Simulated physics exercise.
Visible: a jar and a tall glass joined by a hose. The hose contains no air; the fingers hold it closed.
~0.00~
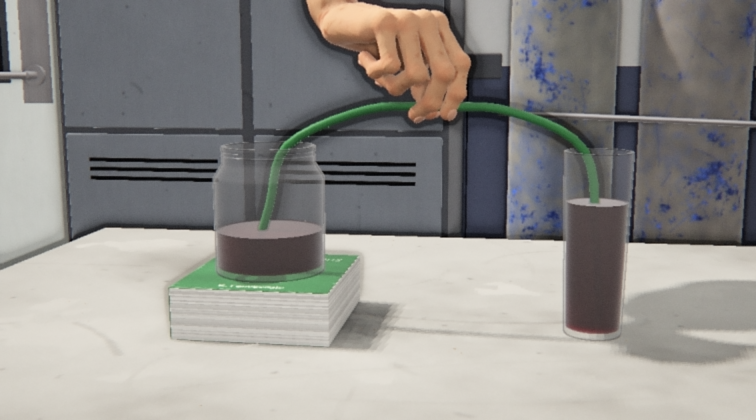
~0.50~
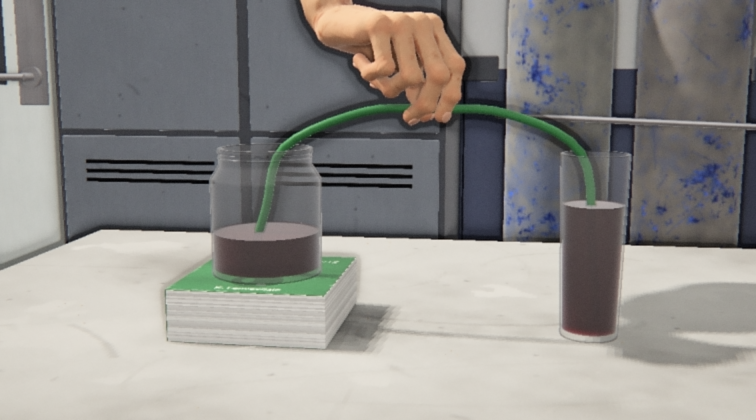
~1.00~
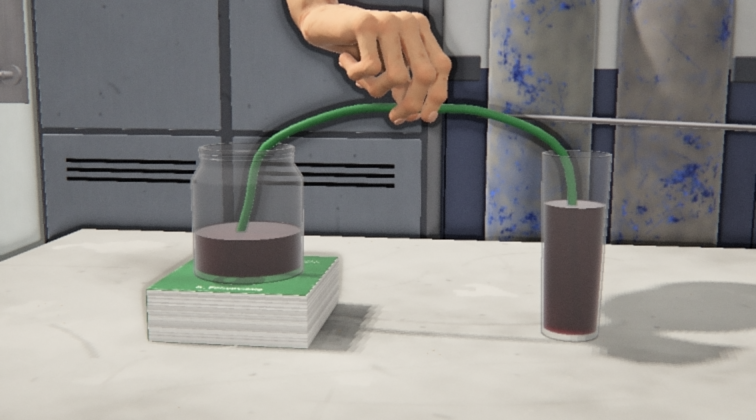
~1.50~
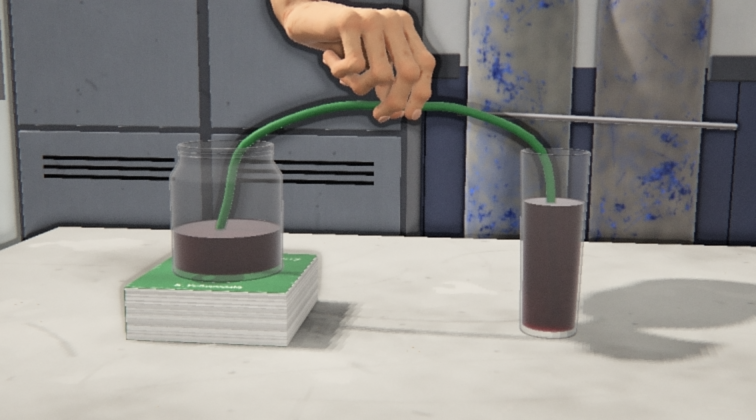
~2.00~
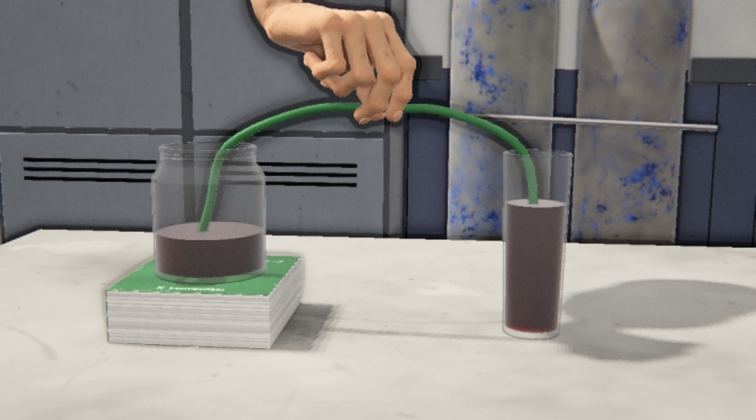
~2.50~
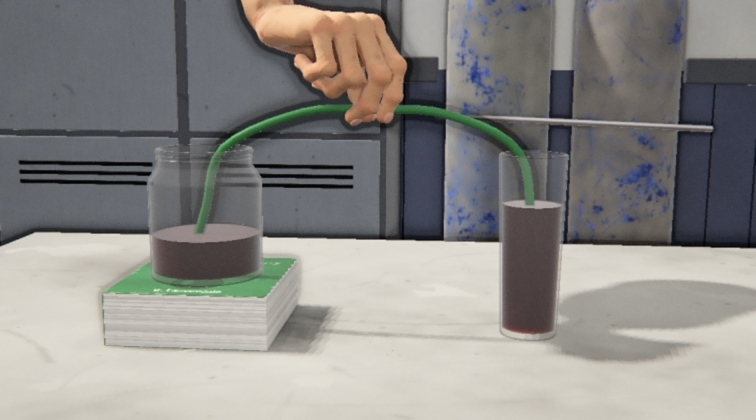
A hand pinches a green hose that arches between a wide glass jar on the left, set on a thick green-covered book, and a tall narrow glass on the right, both holding dark reddish-brown liquid. They stand on a pale marbled tabletop, seen from the side before grey panels and blue-stained columns. The camera shifts slightly, sliding everything left, while the hand, hose and liquid levels stay still.
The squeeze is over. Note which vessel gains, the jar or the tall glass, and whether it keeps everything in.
Red wine goes - left side, receiving - keeps it in.
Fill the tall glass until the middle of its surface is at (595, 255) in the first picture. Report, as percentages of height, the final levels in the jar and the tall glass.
Levels in order: Approx. 25 and 50 in a hundred.
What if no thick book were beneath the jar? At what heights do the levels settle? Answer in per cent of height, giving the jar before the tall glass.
45 %, then 30 %.
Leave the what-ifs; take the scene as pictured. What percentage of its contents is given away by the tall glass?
Estimate: Close to 25 %.
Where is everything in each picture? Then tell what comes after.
The hose is pinched; jar (270, 205) about a quarter full, up on the thick book; tall glass (596, 240) about three quarters full, on the top itself, in the first frame.
Nothing flows; jar about a quarter full, surface at (267, 231); tall glass about three quarters full, surface at (594, 205), in the second frame.
Fingers on the hose; jar (249, 207) about a quarter full; tall glass (574, 241) about three quarters full, in the third frame.
Still shut; jar about a quarter full, surface at (228, 228); tall glass about three quarters full, surface at (554, 202), in the fourth frame.
The hose is pinched; jar (210, 206) about a quarter full, up on the thick book; tall glass (535, 240) about three quarters full, on the top itself, in the fifth frame.
Nothing flows; jar about a quarter full, surface at (207, 233); tall glass about three quarters full, surface at (533, 204), in the sixth frame.
After 8.0 s, the jar is about a third full; the tall glass is about two thirds full.
After 45.0 s, the jar is about a third full; the tall glass is about half full; the two surfaces are level.
